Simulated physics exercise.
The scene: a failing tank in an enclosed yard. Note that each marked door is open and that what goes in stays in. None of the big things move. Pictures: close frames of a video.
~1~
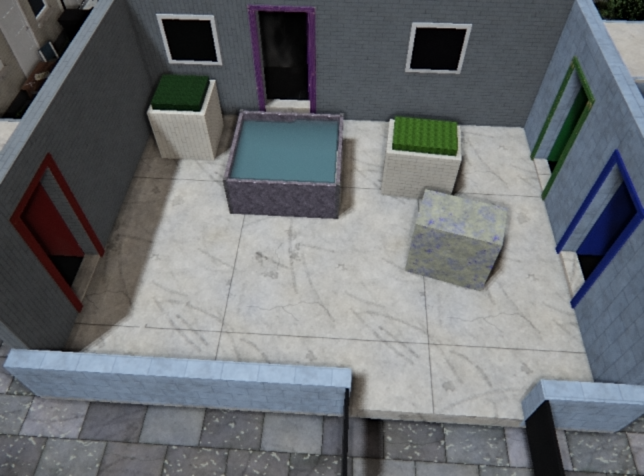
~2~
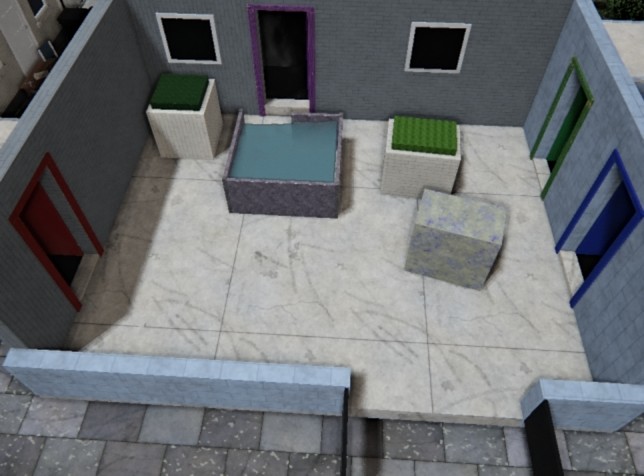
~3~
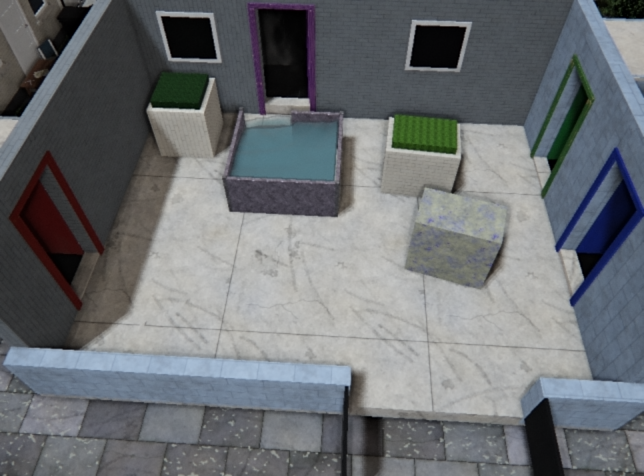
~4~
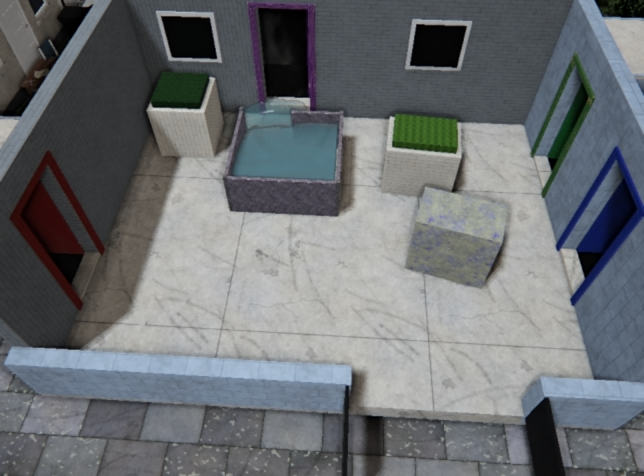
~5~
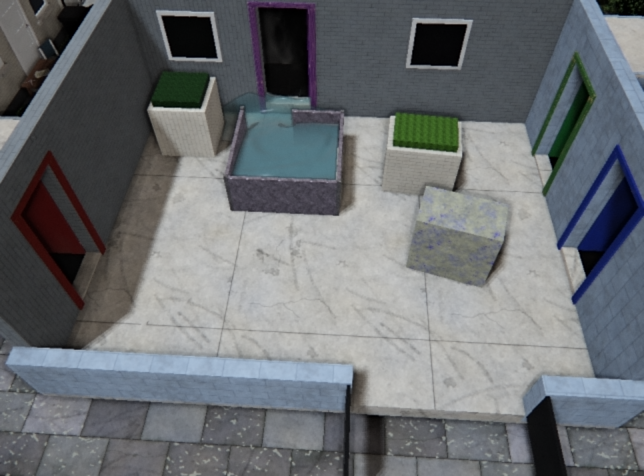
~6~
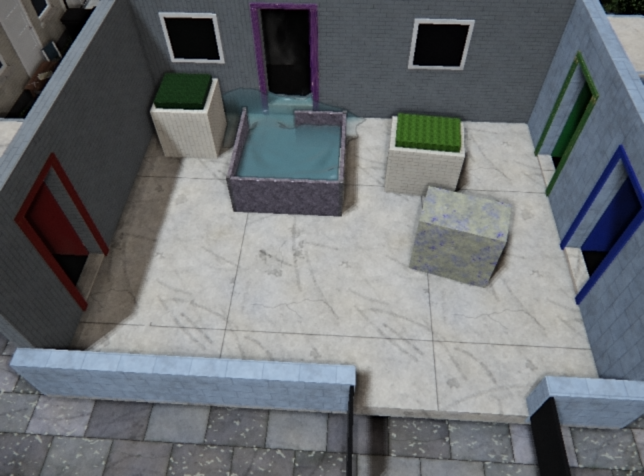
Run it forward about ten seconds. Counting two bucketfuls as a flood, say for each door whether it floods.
Door by door: Red door - not flooded; green door - flooded; purple door - flooded; blue door - not flooded.
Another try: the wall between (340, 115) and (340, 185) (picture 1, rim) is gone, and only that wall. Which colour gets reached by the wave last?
Answer: The red one.
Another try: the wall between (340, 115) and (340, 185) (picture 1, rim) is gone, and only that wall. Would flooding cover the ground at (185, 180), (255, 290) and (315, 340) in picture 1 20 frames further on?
So: Spared, then spared, then wetted.
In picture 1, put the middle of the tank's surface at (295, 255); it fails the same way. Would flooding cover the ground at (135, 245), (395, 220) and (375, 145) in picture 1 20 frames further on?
As listed: Reached, untouched, reached.
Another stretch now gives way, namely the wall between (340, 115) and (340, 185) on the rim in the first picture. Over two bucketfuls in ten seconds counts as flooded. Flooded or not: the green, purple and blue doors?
Log - green door runs over the limit, purple door keeps within bounds, blue door runs over the limit.
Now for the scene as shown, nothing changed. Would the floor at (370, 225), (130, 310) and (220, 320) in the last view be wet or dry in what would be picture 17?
First spared, then spared, then spared.
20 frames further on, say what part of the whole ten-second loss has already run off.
My estimate is roughly 60 percent.
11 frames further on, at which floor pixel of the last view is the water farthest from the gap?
Roughly (528, 125).
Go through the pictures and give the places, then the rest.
In the first picture, the water tank at (287, 149) is whole and still.
In the second picture, the front is at a hidden place, out from the gap on the water tank's far side.
In the third picture, water pours out on the water tank's far side and has run to a hidden place.
In the fourth picture, water pours out on the water tank's far side and has run to a hidden place.
In the fifth picture, the front is at a hidden place, out from the gap on the water tank's far side.
In the sixth picture, the front is at (362, 119), out from the gap on the water tank's far side.
A moment on, water covers 15 % of the floor; the red door not reached, the green door not reached, the purple door far over two buckets in, the blue door not reached.
Next, water covers 30 % of the floor; the red door not reached, the green door not reached, the purple door far over two buckets in, the blue door not reached.
Then, water covers 45 % of the floor; the red door wet at the sill, nothing in, the green door over two buckets in, the purple door far over two buckets in, the blue door not reached.
Later, water covers 70 % of the floor; the red door wet at the sill, nothing in, the green door far over two buckets in, the purple door far over two buckets in, the blue door wet at the sill, nothing in.
In the end, water covers 95 % of the floor; the red door under two buckets in, the green door far over two buckets in, the purple door far over two buckets in, the blue door wet at the sill, nothing in.
